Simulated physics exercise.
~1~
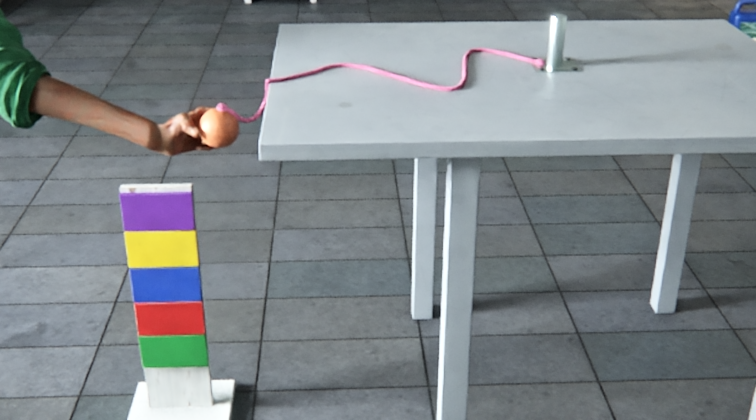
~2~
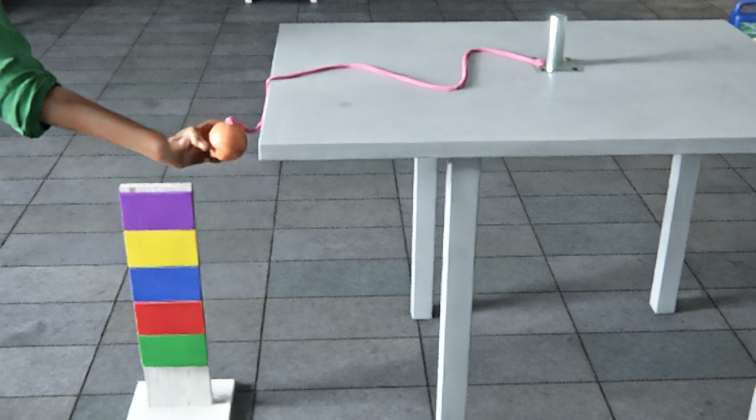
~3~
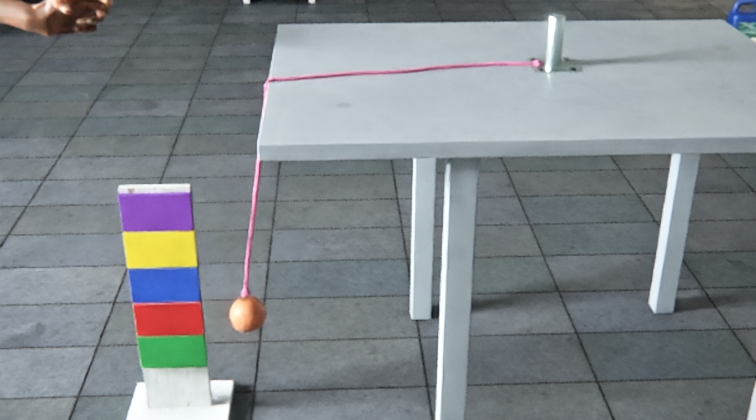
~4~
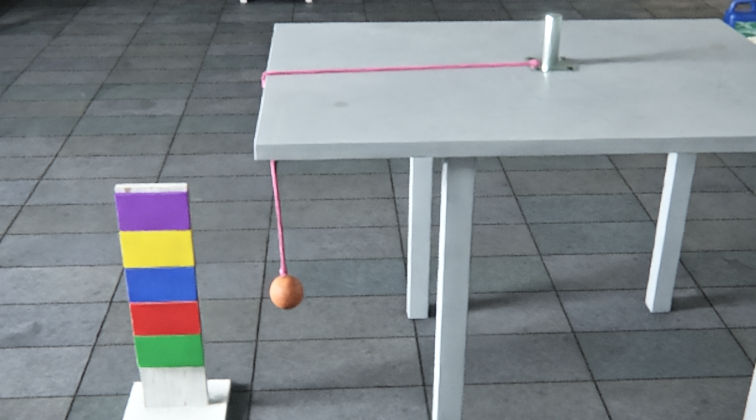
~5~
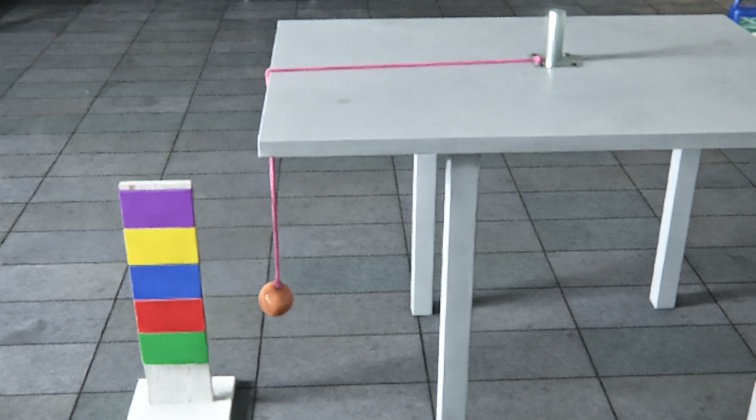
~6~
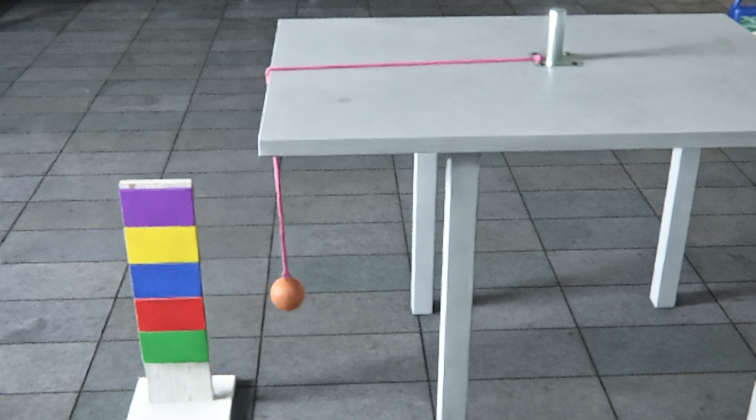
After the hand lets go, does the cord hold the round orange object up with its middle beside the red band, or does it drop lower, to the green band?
The cord holds it up beside the red band. It drops, swings a little, and hangs with its middle about level with red.
A round orange object on a pink cord was held off the table's left end by a hand, which lowered it slightly and let go. It dropped until the cord pulled straight, swung a little, and ended up hanging about level with the red band.
